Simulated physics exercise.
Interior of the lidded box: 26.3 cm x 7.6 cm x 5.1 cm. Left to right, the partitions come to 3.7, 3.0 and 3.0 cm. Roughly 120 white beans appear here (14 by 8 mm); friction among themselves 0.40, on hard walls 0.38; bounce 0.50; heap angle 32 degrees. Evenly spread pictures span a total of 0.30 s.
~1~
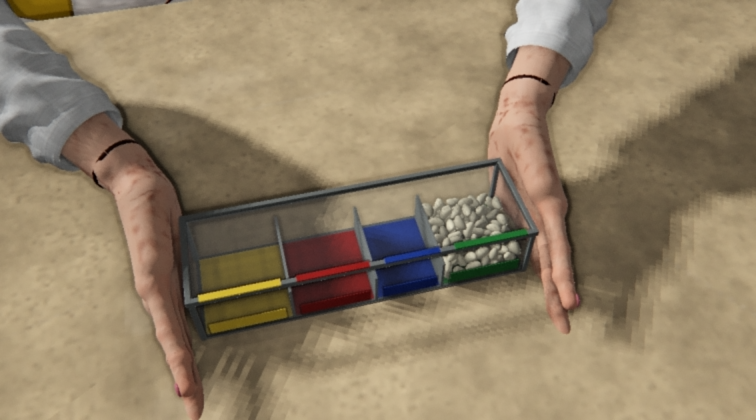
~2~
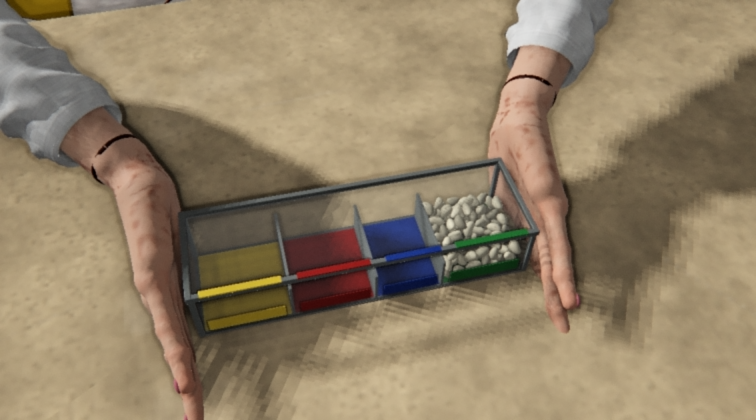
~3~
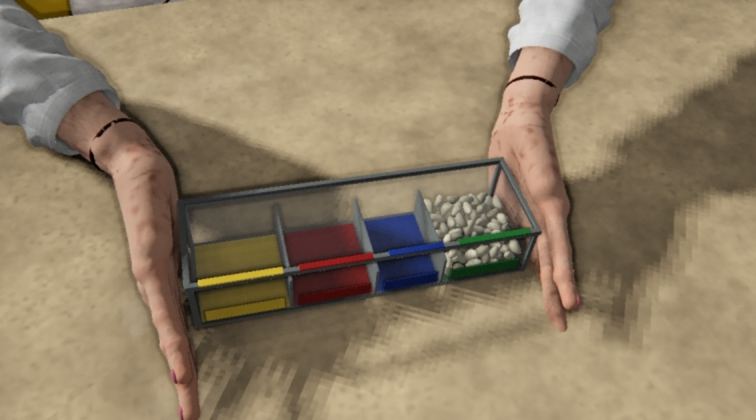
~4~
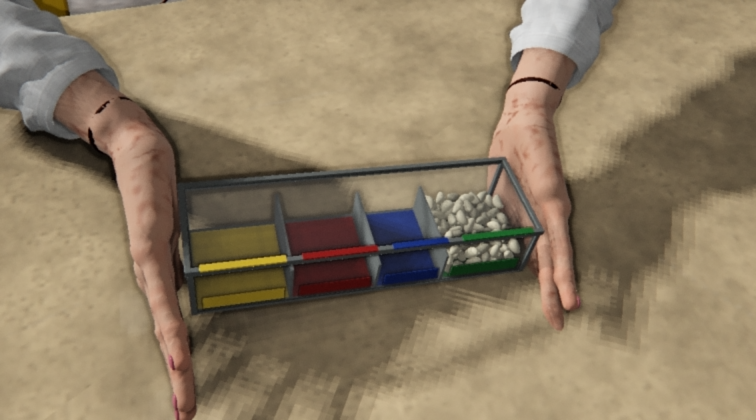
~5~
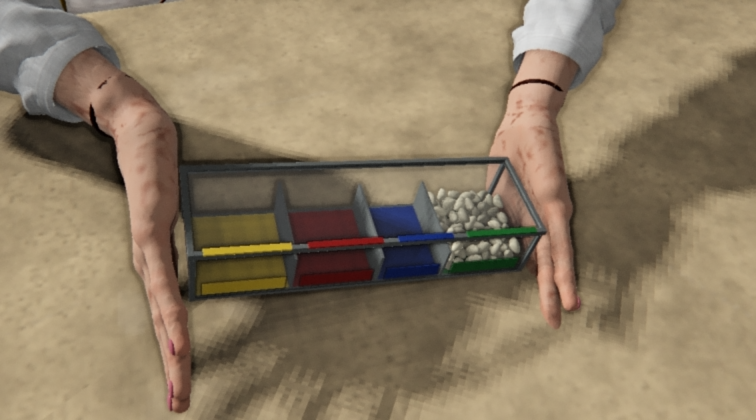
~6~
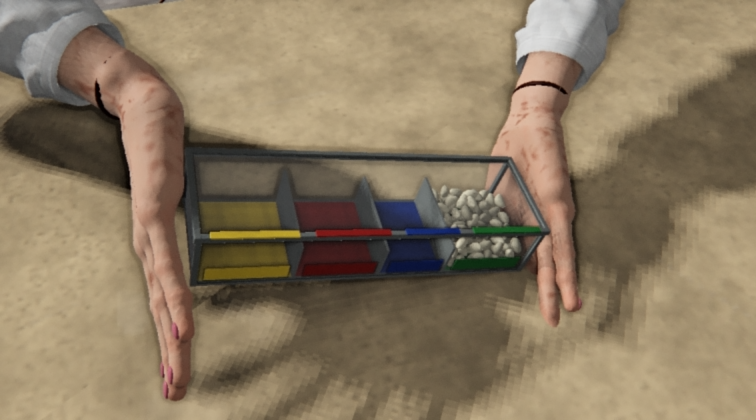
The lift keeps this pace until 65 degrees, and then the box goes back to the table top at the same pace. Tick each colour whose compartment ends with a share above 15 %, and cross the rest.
Red: It'll probably finish at or short of fifteen percent of the pieces; blue: It'll probably finish at or short of fifteen percent of the pieces; green: It'll probably finish past fifteen percent of the pieces; yellow: It'll probably finish at or short of fifteen percent of the pieces.
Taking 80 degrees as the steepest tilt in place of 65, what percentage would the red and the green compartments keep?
Then: Red 0, green 100.
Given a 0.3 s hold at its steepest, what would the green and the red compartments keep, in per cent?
In per cent: Green 100, red 0.
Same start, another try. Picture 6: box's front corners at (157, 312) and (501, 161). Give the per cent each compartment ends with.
Per cent by compartment: Red 10, blue 15, green 70, yellow 0.
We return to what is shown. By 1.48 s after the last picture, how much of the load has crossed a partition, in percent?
Around 0 percent.
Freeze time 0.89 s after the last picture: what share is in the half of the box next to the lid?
About 20 %.
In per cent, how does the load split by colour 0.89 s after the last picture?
In per cent: Red 0, blue 0, green 100, yellow 0.
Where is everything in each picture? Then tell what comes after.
In the first frame, box tilt 0 degrees, front corners at (191, 301) and (532, 231); green 100 %.
In the second frame, box tilt 1 degrees, front corners at (191, 297) and (533, 231).
In the third frame, box tilt 4 degrees, front corners at (190, 285) and (535, 230), lowest corner right front.
In the fourth frame, box tilt 8 degrees, front corners at (191, 270) and (537, 230), lowest corner right front.
In the fifth frame, box tilt 12 degrees, front corners at (194, 254) and (540, 230), lowest corner right front.
In the sixth frame, box tilt 16 degrees, front corners at (200, 236) and (544, 230), lowest corner right front; green 100 %.
Then, 0.89 s after the last picture, tilt 64 degrees; green 100 %.
Then, 1.48 s after the last picture, tilt 28 degrees; green 100 %.
Then, 2.12 s after the last picture, tilt 0 degrees; green 100 %.
In the end, red 0 %, blue 0 %, green 100 %, yellow 0 %.
